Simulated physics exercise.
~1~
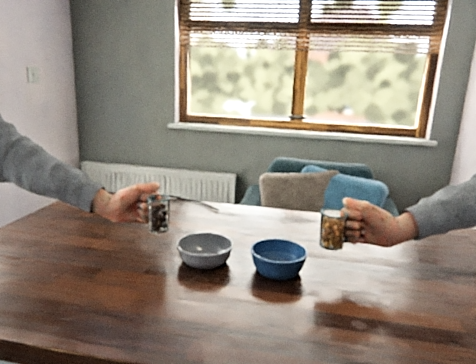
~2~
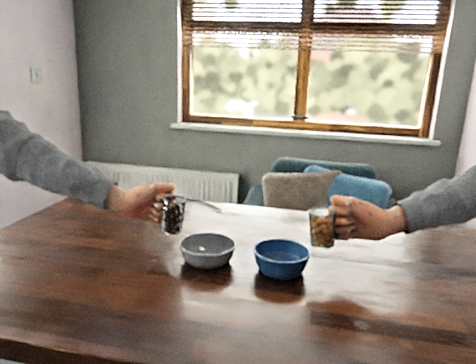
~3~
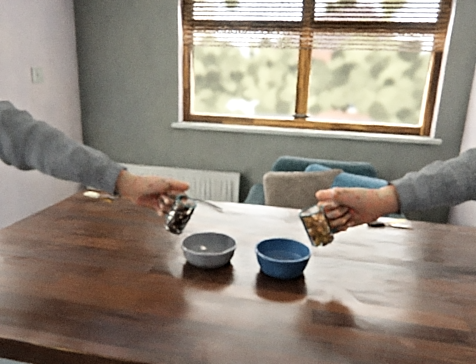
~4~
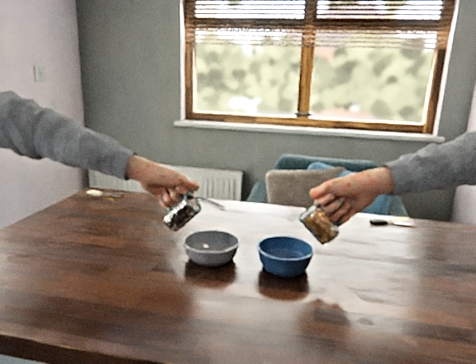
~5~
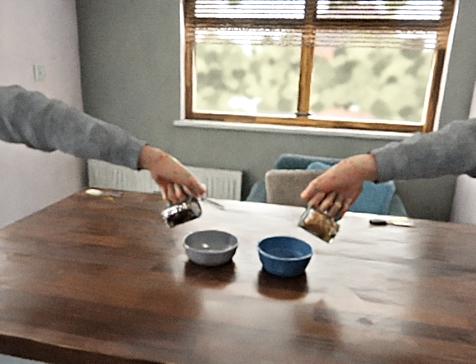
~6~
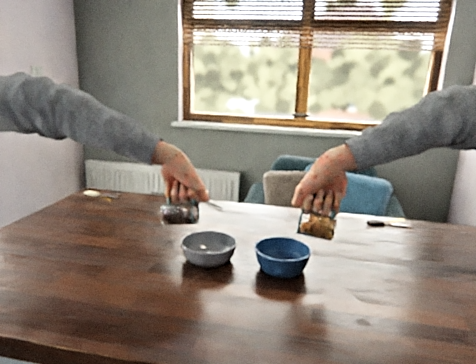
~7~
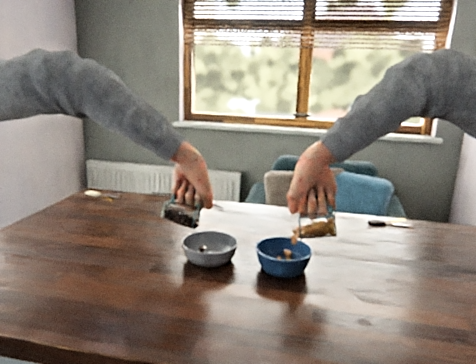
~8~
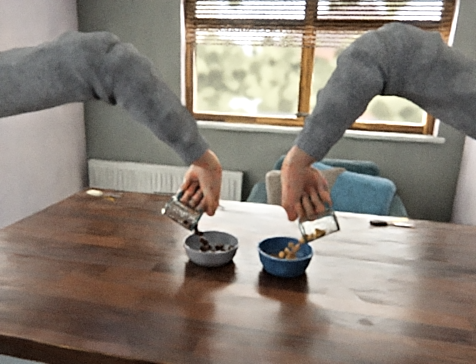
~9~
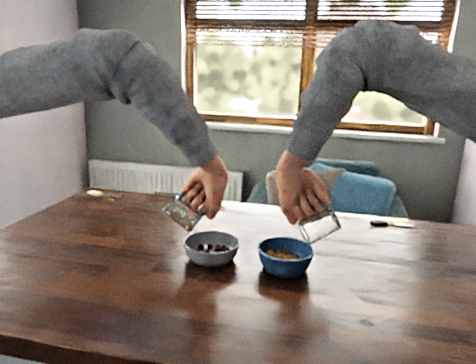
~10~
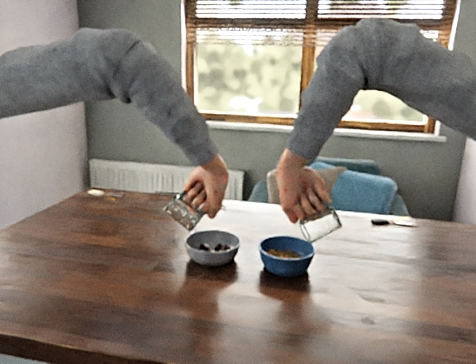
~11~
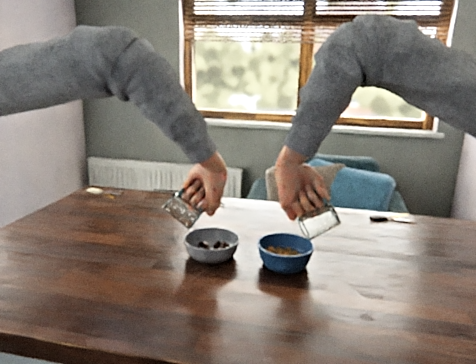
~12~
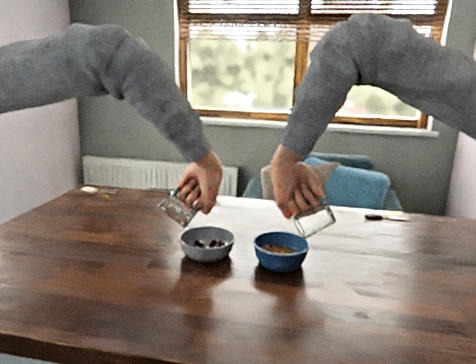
Two grey-sleeved arms held small glass cups of little dark and orangey-brown pieces over a wooden table, then gradually tipped them until everything tumbled into the grey bowl on the left and the blue bowl on the right, leaving both cups empty.
